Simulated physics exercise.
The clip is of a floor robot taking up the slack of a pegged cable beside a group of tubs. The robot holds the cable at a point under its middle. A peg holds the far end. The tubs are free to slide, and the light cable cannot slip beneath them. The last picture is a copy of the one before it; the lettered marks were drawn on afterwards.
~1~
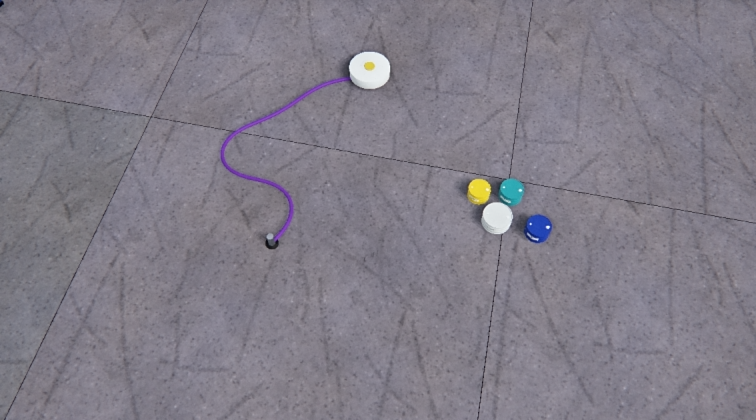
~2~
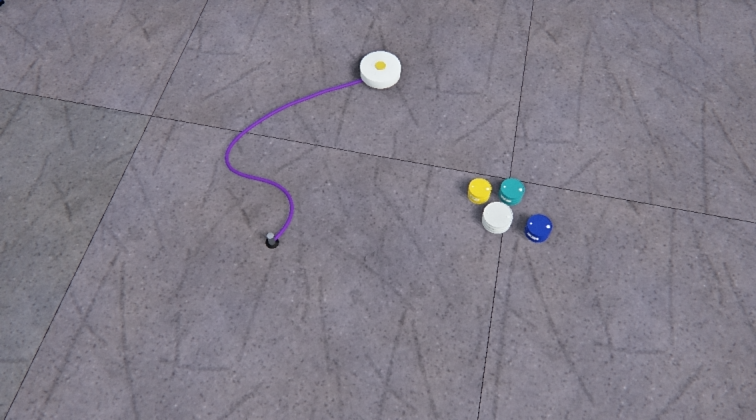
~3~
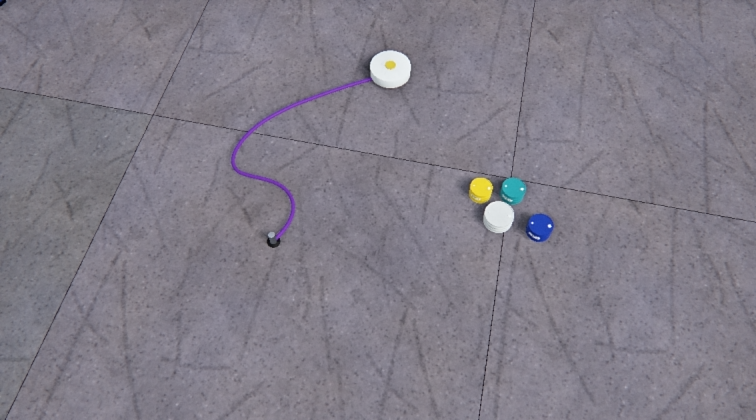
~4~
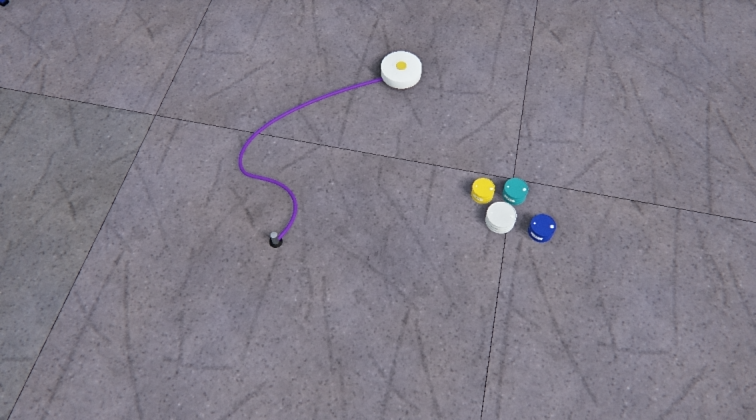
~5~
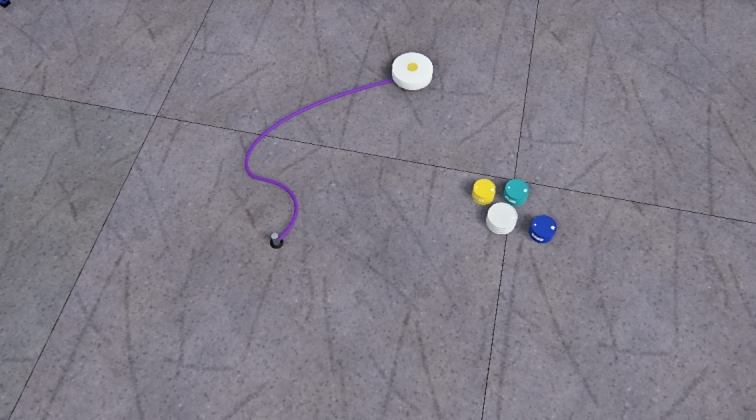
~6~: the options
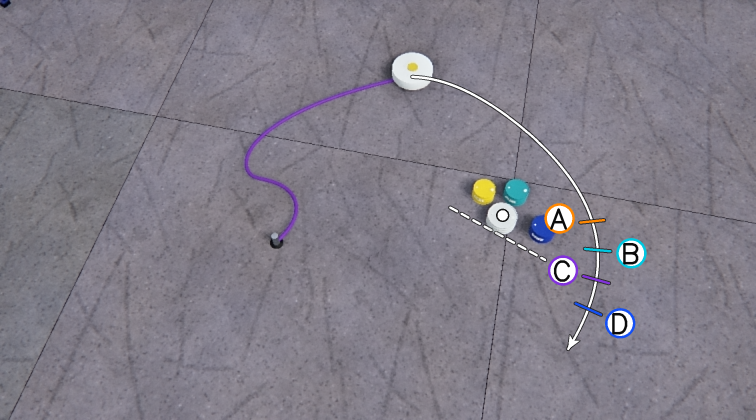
The clip opens on a grey tiled floor where a purple cable curves from a small dark peg up to a round white robot, with yellow, turquoise, white and blue tubs clustered to the right. The robot glides slowly rightward, drawing the cable's upper stretch along, while the tubs stay put.
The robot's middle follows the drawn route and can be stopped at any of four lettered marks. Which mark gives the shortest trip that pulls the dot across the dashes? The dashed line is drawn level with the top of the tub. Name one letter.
At D, and not before.
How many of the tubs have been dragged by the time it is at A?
The count is none.
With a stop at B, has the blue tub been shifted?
No.
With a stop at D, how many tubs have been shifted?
Four.
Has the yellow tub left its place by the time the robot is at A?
By then, no.
On the marked copy, A at (592, 221); B at (598, 250); C at (596, 280); D at (588, 309); the dashed line at (497, 233); the route from (412, 77) via (565, 172) to (568, 349); the white dot at (503, 215).
Following D. Soon after the start, robot (515, 117); white tub (502, 219).
Later, robot (590, 204); white tub (502, 219).
In the end, robot (591, 306); turquoise tub (514, 229); yellow tub (484, 221); white tub (493, 243); blue tub (532, 246); the dot on the white tub is over the dashed line.
As for the rest, A leaves the dotted tub short, at (502, 219); B leaves the dotted tub short, at (502, 219); C leaves the dotted tub short, at (497, 230).
